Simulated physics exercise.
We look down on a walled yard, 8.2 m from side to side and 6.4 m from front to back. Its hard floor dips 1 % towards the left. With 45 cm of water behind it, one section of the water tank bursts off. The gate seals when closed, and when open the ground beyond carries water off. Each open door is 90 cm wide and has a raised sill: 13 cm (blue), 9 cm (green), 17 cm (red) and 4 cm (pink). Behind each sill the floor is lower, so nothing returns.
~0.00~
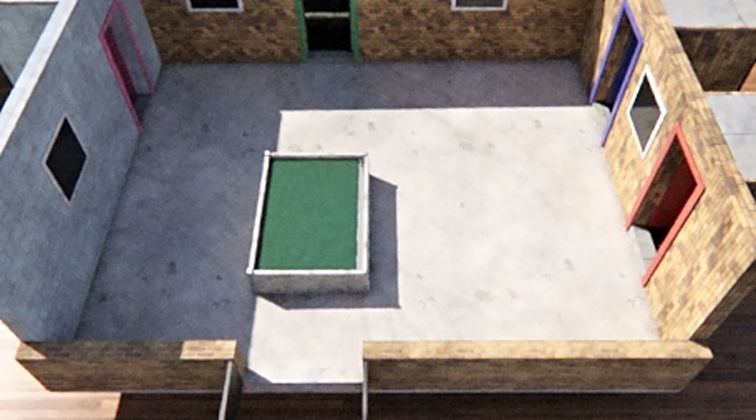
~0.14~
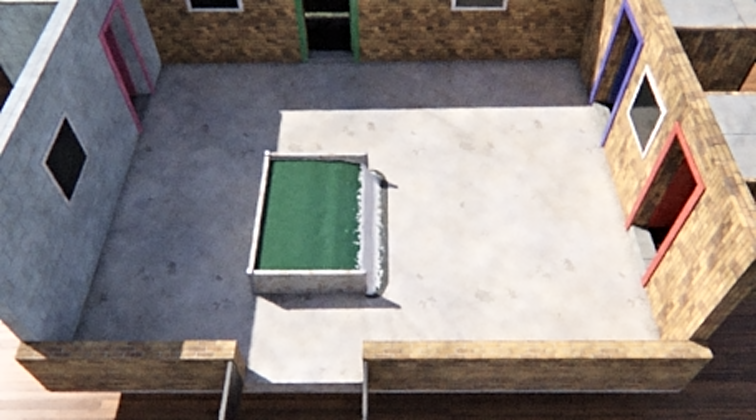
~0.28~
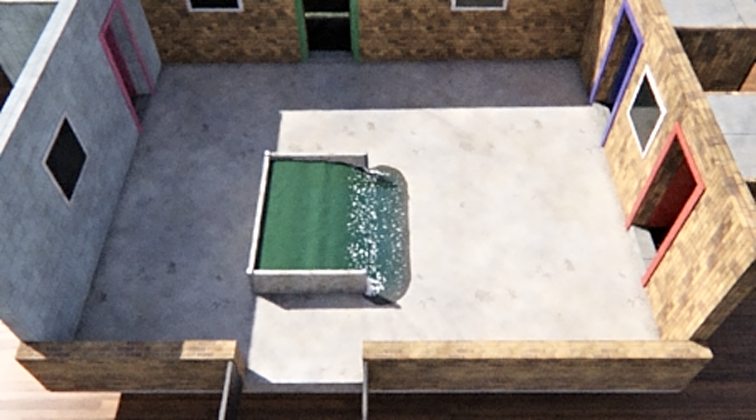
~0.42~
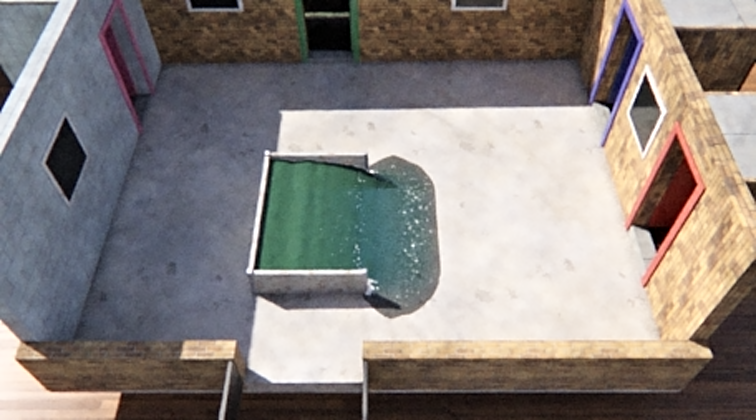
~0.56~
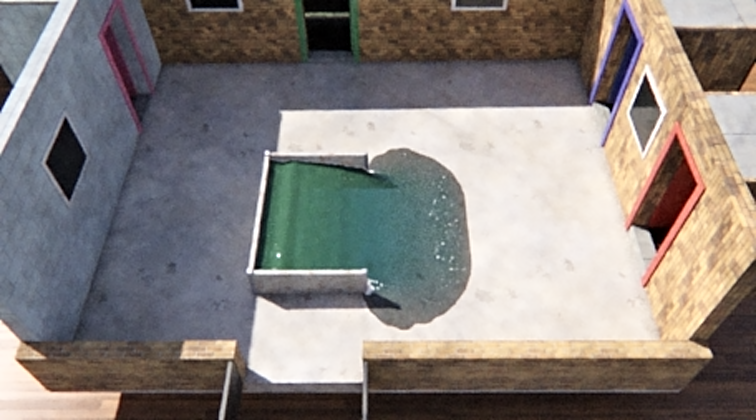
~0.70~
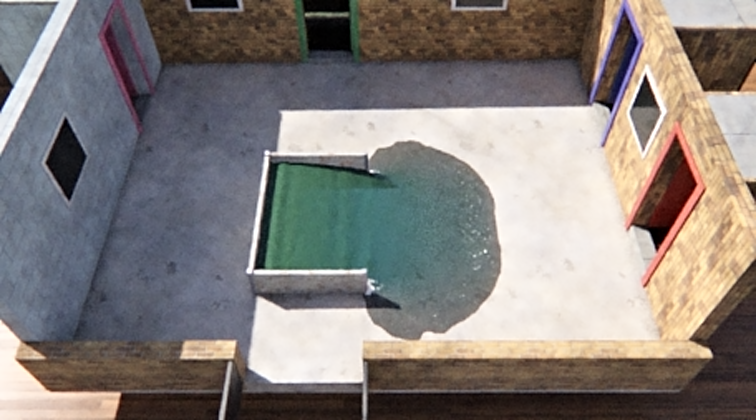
Walled yard with coloured doorways, the right side of a water tank giving way and green water spreading rightward across the pale floor.
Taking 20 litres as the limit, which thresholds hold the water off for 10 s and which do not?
Within that time: At the blue door it stays under the limit; at the green door it stays under the limit; at the red door it keeps below the limit; at the pink door it stays under the limit.
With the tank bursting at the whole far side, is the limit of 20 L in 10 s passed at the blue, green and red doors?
Against that limit: Blue not over, green over, red under.
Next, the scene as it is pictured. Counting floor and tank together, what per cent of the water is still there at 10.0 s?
About 98 per cent.
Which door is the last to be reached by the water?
The pink one.
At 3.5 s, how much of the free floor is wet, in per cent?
About 45 per cent.
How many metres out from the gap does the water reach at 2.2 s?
Roughly 4.4 m.
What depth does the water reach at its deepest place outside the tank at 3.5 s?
Roughly 20 cm.
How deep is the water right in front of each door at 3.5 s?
Depths in cm: Blue 11, green 0, red 13, pink 0.
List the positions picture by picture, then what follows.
The first picture shows the water tank at (313, 212) is whole and still, 45 cm deep.
In the second picture, the front is at (377, 292), 1.2 m from the gap at (364, 224); 0.6 m2 of floor is under water; 45 cm left at the back of the water tank.
In the third picture, the front is at (389, 299), 1.3 m from the gap at (364, 225); 1.4 m2 of floor is under water; 45 cm left at the back of the water tank.
In the fourth picture, the front is at (414, 302), 1.5 m from the gap at (364, 226); 2.6 m2 of floor is under water; 45 cm left at the back of the water tank.
In the fifth picture, water pours out at (364, 225) and has run 1.8 m, to (433, 164); typically 6 cm deep outside, 41 cm at the water tank's back.
In the sixth picture, water pours out at (364, 226) and has run 2.1 m, to (482, 187); typically 5 cm deep outside, 38 cm at the water tank's back.
After 1.4 s water covers 25 % of the floor and is deepest (18 cm) near (369, 274); blue door not reached, green door not reached, red door not reached, pink door not reached.
After 2.2 s water covers 35 % of the floor and is deepest (20 cm) near (626, 243); blue door not reached, green door not reached, red door 19 cm at the sill, 0 L in, pink door not reached.
After 3.5 s water covers 45 % of the floor and is deepest (20 cm) near (648, 363); blue door 11 cm at the sill, 0 L in, green door not reached, red door 13 cm at the sill, 3 L in, pink door not reached.
After 6.0 s water covers 50 % of the floor and is deepest (9 cm) near (538, 68); blue door 4 cm at the sill, 0 L in, green door not reached, red door 6 cm at the sill, 3 L in, pink door not reached.
After 10.0 s water covers 80 % of the floor and is deepest (8 cm) near (65, 366); blue door 3 cm at the sill, 0 L in, green door 6 cm at the sill, 0 L in, red door 1 cm at the sill, 3 L in, pink door 3 cm at the sill, 0 L in.
